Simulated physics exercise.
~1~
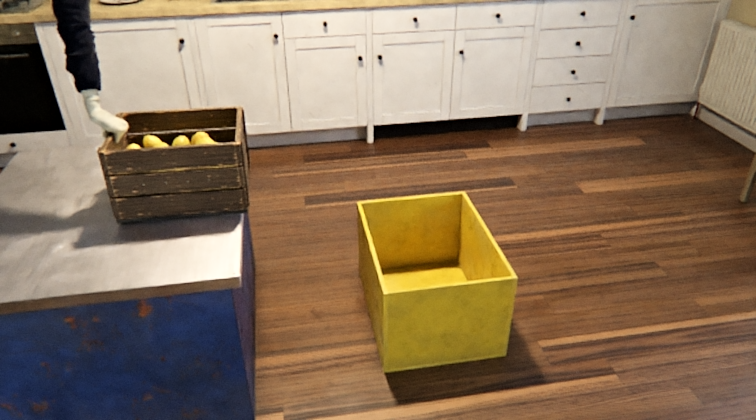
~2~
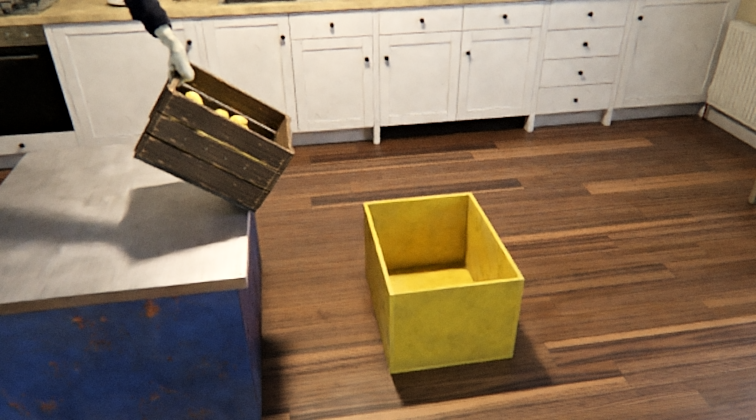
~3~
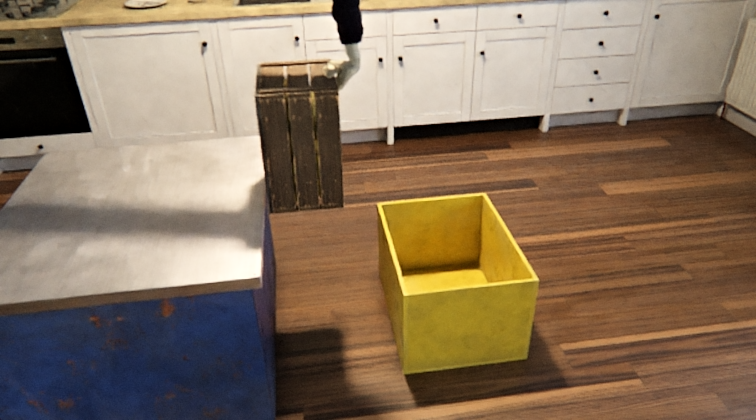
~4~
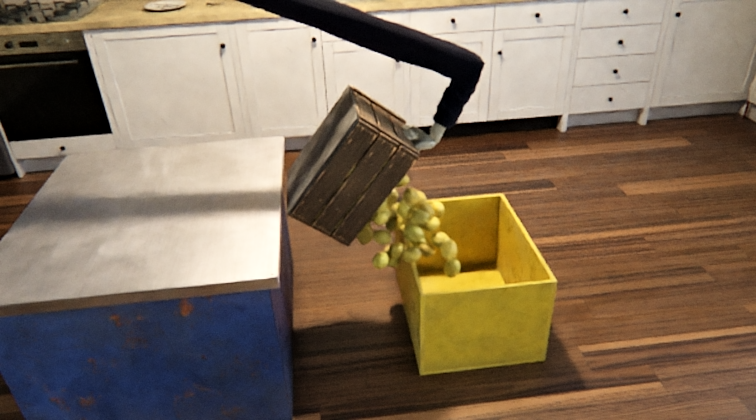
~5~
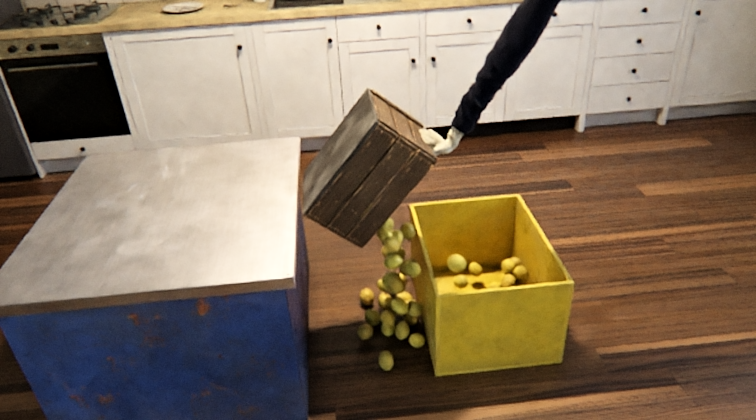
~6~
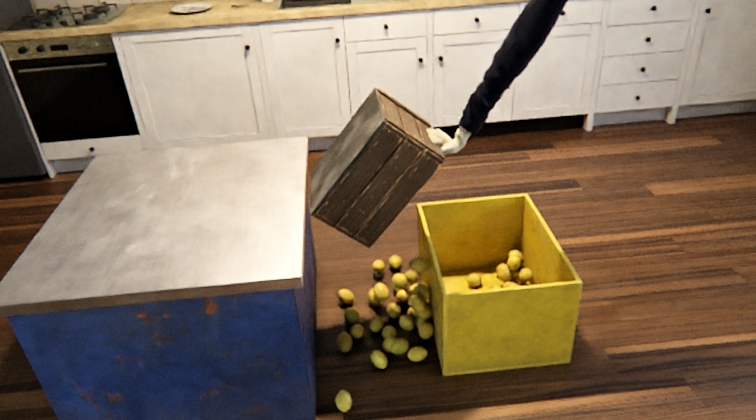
A dark wooden crate of yellow-green lemons sits on a blue bench with a pale top, gripped at its left edge by a gloved hand. The dark-sleeved arm lifts it, tipping it rightward as it swings past the bench's edge toward an open yellow box on the wooden floor. Turned on end, then tilted further, the crate spills a cluster of lemons toward the box's near side. Some drop inside, while many others fall short, into the gap beside the bench. Finally, the crate hangs steeply tilted, with a few lemons visible in the box and more scattered across the floor.
